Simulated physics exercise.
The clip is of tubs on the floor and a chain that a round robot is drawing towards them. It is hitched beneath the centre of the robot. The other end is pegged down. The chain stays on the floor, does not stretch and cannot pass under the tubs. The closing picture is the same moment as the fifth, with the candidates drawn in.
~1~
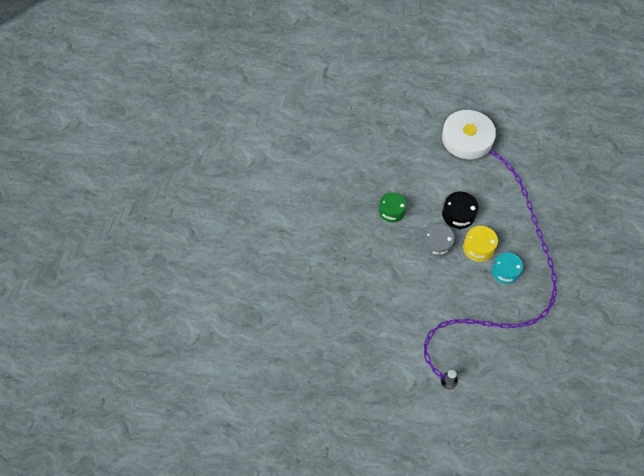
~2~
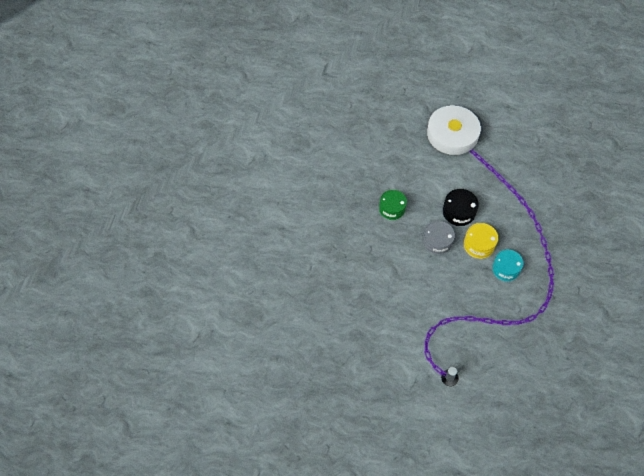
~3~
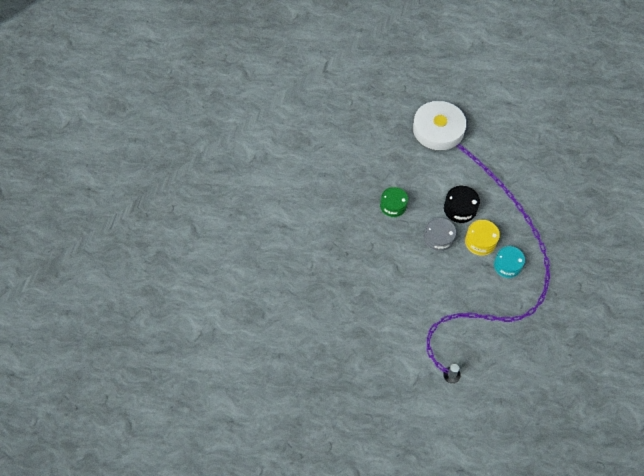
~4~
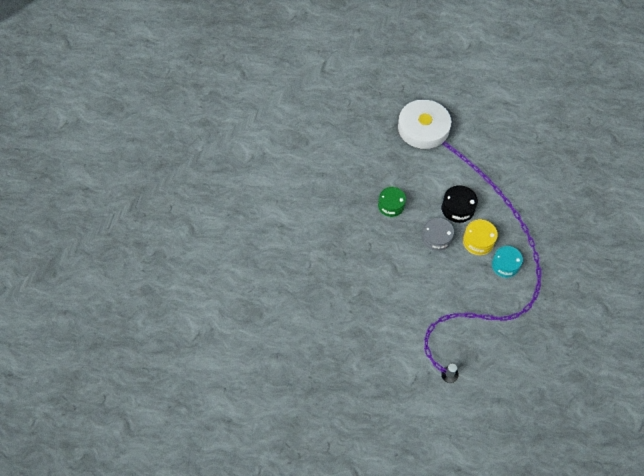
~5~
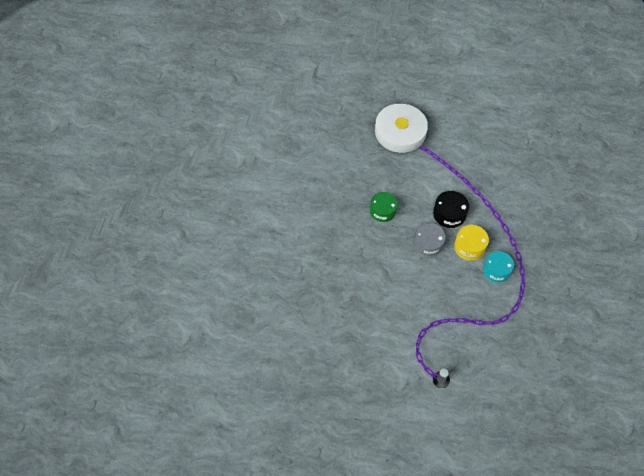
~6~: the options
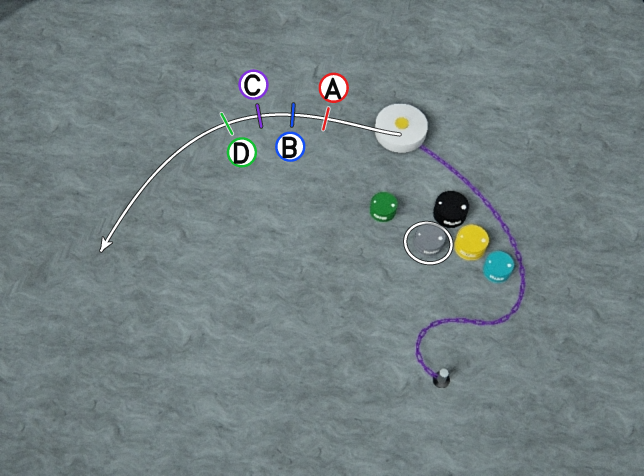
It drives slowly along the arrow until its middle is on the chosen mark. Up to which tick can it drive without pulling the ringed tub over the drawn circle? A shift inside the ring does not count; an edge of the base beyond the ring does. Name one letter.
The farthest safe stop is B.
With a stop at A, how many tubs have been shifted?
The count is none.
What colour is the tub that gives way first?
The turquoise tub.
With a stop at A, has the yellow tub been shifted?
By then, no.
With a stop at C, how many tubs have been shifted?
Four.
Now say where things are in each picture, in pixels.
Black tub (460, 210); grey tub (438, 240); yellow tub (480, 244), in the first frame.
Robot (453, 131); turquoise tub (508, 265), in the second frame.
Robot (439, 126); peg (453, 372), in the third frame.
Robot (424, 125); grey tub (438, 234), in the fourth frame.
Robot (401, 129); turquoise tub (498, 267); green tub (383, 207); peg (442, 376), in the fifth frame.
On the copy, A at (326, 119); B at (293, 115); C at (259, 116); D at (227, 124); the ring at (428, 243); the route from (400, 134) via (219, 127) to (101, 251).
On B. First, robot (363, 121); grey tub (429, 240).
Then, robot (326, 113); grey tub (429, 240).
Finally, robot (293, 109); black tub (446, 213); grey tub (429, 240); yellow tub (462, 242); turquoise tub (460, 268); the grey tub is still in its ring.
By contrast, A is safe but short; C drags the ringed tub to (409, 247); D drags the ringed tub to (389, 254).
